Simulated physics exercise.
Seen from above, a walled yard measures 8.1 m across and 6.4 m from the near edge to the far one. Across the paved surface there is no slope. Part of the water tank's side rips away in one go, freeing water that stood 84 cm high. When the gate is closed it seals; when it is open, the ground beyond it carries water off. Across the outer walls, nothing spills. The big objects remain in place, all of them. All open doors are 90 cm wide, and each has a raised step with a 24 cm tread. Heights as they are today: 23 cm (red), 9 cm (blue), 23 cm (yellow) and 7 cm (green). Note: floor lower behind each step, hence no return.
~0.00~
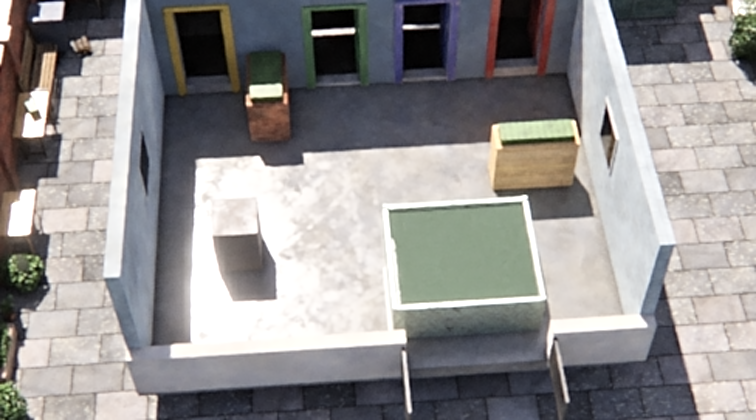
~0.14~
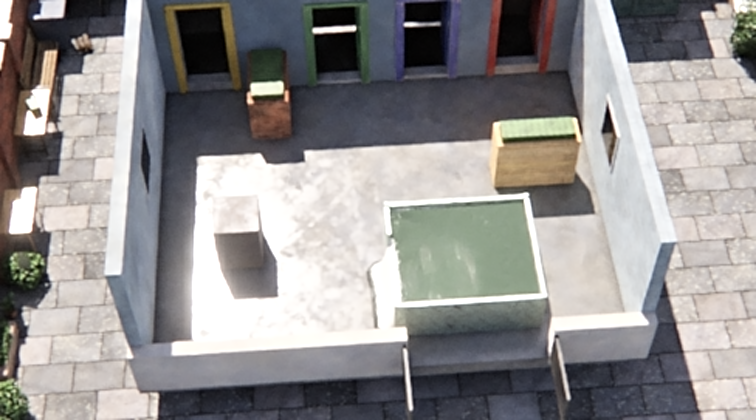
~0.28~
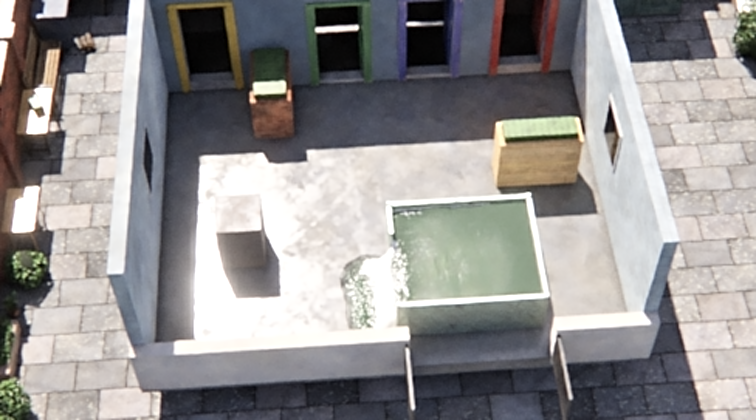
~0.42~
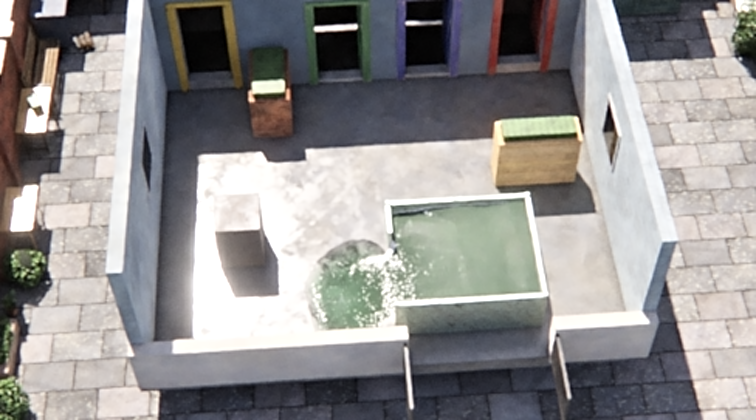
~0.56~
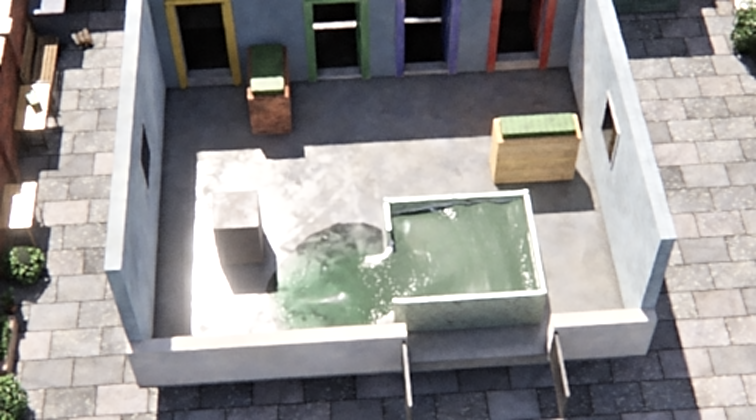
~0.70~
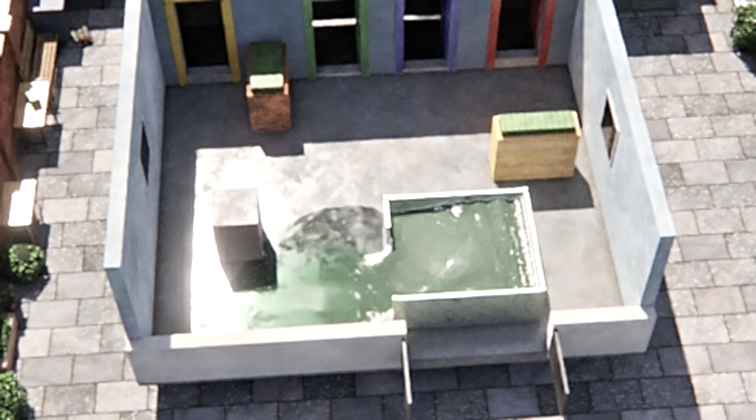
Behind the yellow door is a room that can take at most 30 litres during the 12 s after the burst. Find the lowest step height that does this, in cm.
The lowest height is about 30 cm.
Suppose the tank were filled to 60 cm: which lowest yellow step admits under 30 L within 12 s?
The step needs to be some 19 cm.
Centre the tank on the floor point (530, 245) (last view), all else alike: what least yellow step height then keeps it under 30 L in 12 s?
Near 31 cm.
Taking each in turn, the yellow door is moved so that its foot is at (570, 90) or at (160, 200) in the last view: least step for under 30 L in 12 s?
About 11.0 cm for the first and 12.5 cm for the second.
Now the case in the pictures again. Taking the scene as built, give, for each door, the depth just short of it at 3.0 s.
Lab note, depth in cm: Red 0; blue 0; yellow 1; green 0.
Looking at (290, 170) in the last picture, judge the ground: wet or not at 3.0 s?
At that moment it's submerged.
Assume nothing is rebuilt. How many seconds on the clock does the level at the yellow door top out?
Near 3.6 seconds.
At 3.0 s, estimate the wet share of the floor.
Approximately 45 % of the floor.
After 1.4 s water covers 25 % of the floor, deepest (56 cm) near (151, 363); it has not reached the yellow door.
After 3.0 s water covers 45 % of the floor, deepest (46 cm) near (151, 363); 1 cm at the yellow door, 0 litres in over its 23 cm step.
After 12.0 s water covers 95 % of the floor, deepest (17 cm) near (544, 74); 12 cm at the yellow door, 95 litres in over its 23 cm step.
At the yellow door as built, the water arrived by 3.0 s and peaked near 38 cm at 3.6 s.
With a step of 25 cm, 68 litres would have come in within the 12 s; with 33.5 cm, 13 litres. So under 30 litres takes about 30 cm.
